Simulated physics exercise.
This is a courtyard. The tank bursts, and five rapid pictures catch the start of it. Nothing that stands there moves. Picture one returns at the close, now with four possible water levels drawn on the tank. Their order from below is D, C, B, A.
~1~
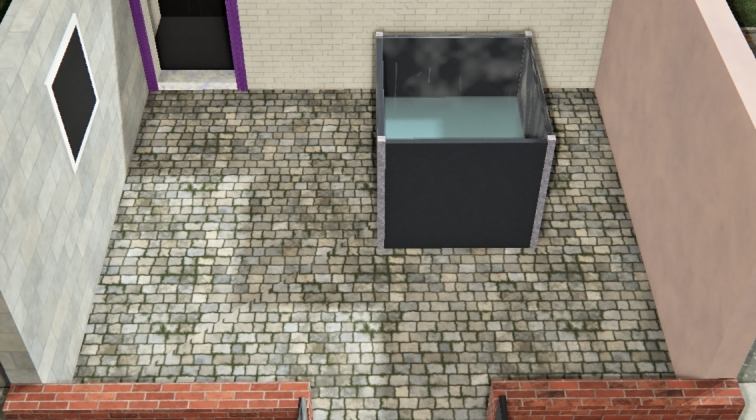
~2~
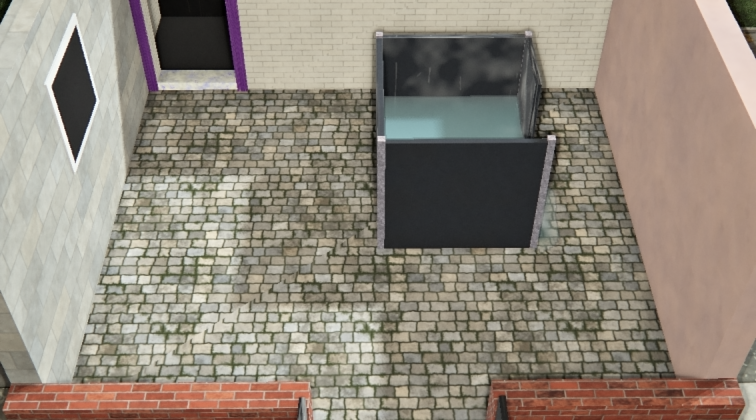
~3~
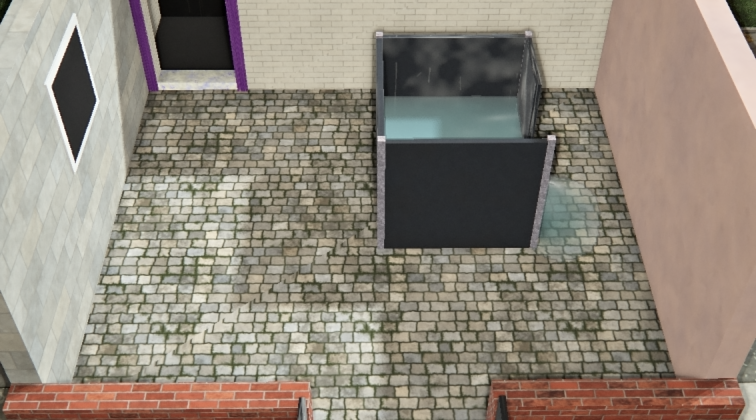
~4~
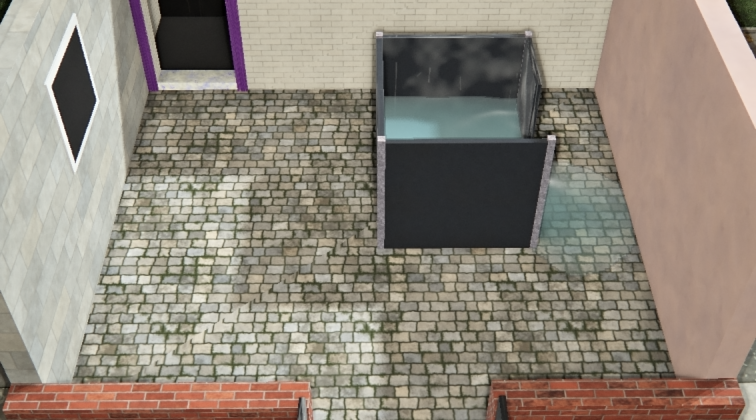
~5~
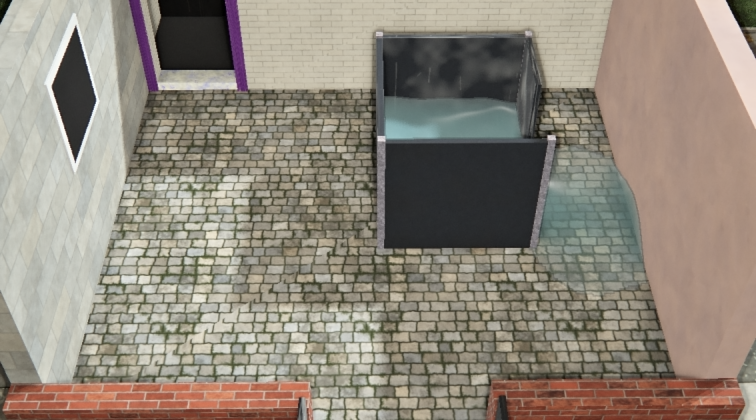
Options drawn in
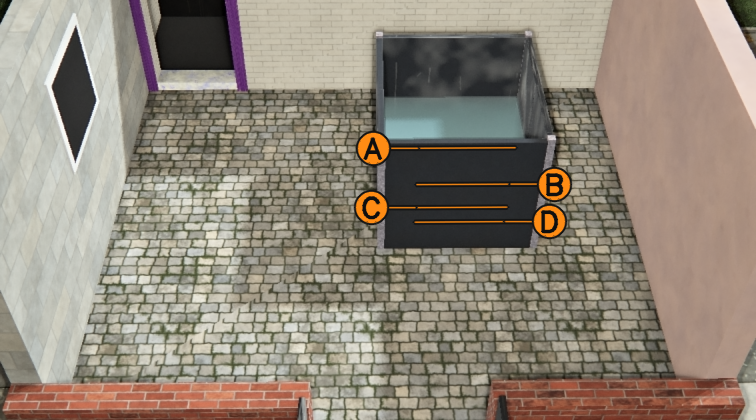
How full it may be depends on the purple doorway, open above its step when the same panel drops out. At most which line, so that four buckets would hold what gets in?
B will do.
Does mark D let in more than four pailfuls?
No, that is safe.
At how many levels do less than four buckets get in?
Three of the four.
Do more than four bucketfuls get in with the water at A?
Yes.
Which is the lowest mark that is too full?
Mark A.
In orange, A at (466, 147); B at (463, 184); C at (461, 207); D at (459, 221); from the bottom up D, C, B, A.
Choosing A, about 9 bucketfuls get in.
Choosing B, a bucket or two gets in.
Choosing C, nothing gets over.
Choosing D, nothing gets over.
